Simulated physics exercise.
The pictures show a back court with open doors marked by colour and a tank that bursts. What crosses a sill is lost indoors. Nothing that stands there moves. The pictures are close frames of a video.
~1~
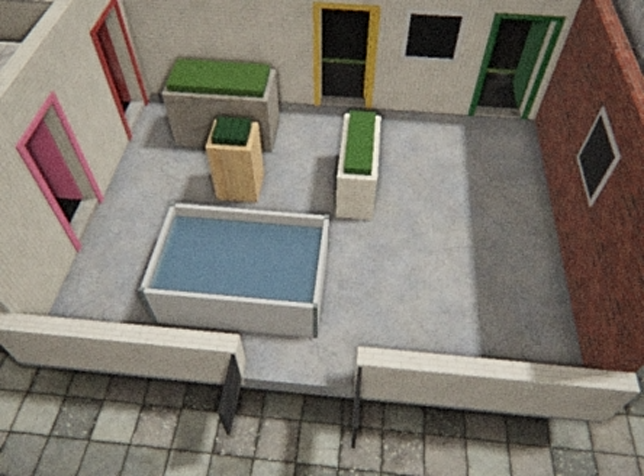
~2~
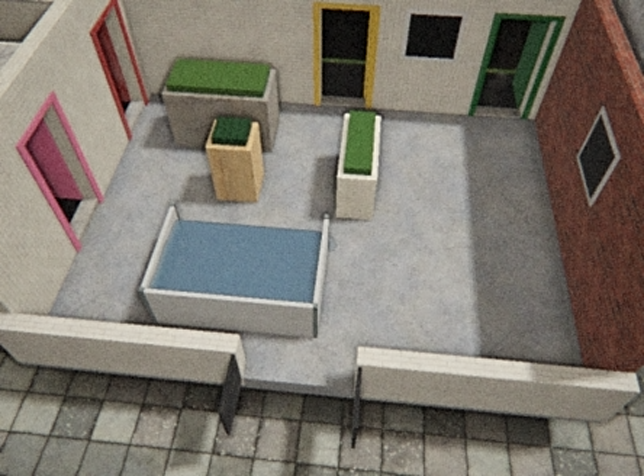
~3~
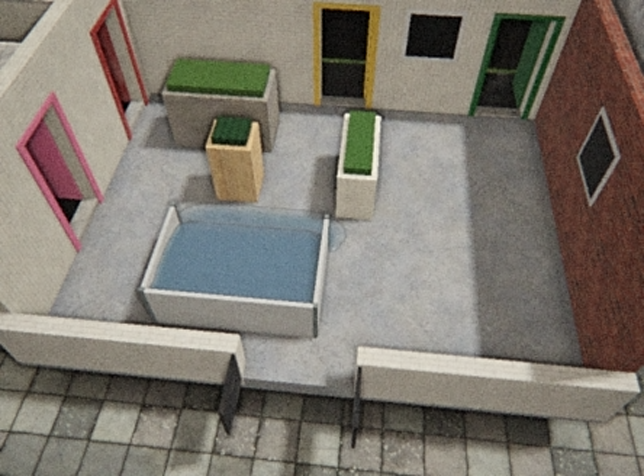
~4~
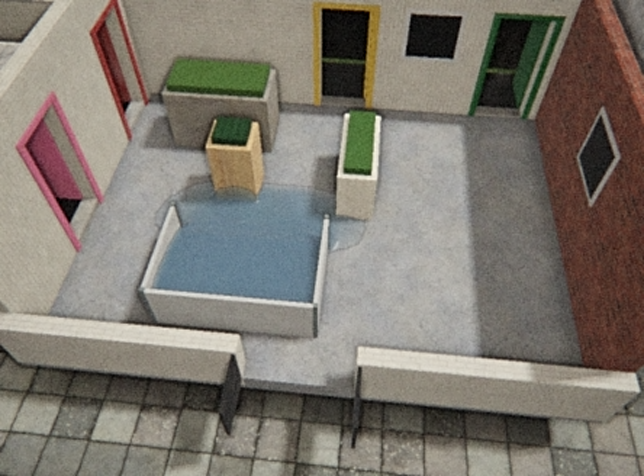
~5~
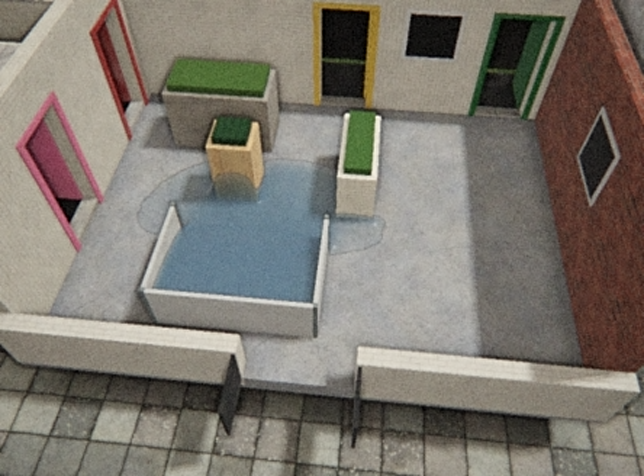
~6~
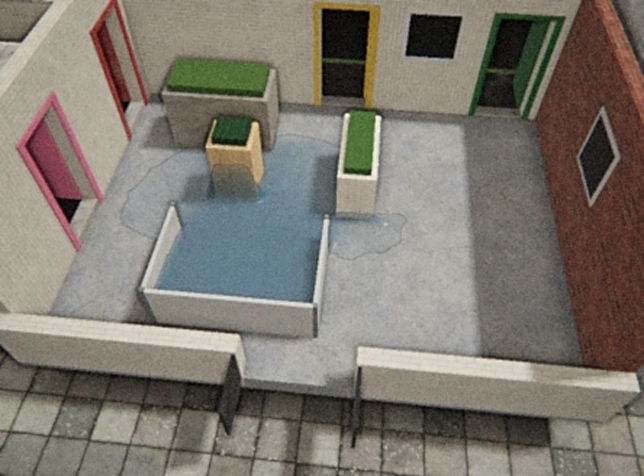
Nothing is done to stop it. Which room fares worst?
Most goes in at the yellow door.
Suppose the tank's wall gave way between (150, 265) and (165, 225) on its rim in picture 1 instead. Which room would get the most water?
I say the pink-painted one.
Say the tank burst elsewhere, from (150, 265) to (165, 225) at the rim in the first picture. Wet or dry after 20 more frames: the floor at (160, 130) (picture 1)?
At that place: Flooded.
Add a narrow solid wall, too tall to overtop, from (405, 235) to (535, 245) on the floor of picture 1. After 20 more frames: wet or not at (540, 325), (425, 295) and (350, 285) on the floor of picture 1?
As listed: Not flooded, flooded, free of water.
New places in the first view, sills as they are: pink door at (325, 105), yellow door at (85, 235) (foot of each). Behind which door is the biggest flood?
That is the one in pink.
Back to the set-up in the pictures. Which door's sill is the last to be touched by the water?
I say the green door.
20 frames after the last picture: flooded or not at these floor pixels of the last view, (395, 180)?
Answer: Free of water.
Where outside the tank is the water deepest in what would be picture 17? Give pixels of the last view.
Close to (302, 108).
A moment on, water covers 30 % of the floor; pink door not reached, yellow door some in, red door wet at the sill, nothing in, green door not reached.
Next, water covers 45 % of the floor; pink door wet at the sill, nothing in, yellow door a lot in, red door a trickle in, green door not reached.
Then, water covers 60 % of the floor; pink door a trickle in, yellow door a lot in, red door some in, green door wet at the sill, nothing in.
Later, water covers 75 % of the floor; pink door a trickle in, yellow door a lot in, red door some in, green door wet at the sill, nothing in.
In the end, water covers 95 % of the floor; pink door a trickle in, yellow door a lot in, red door some in, green door a trickle in; the yellow door has let in the most.
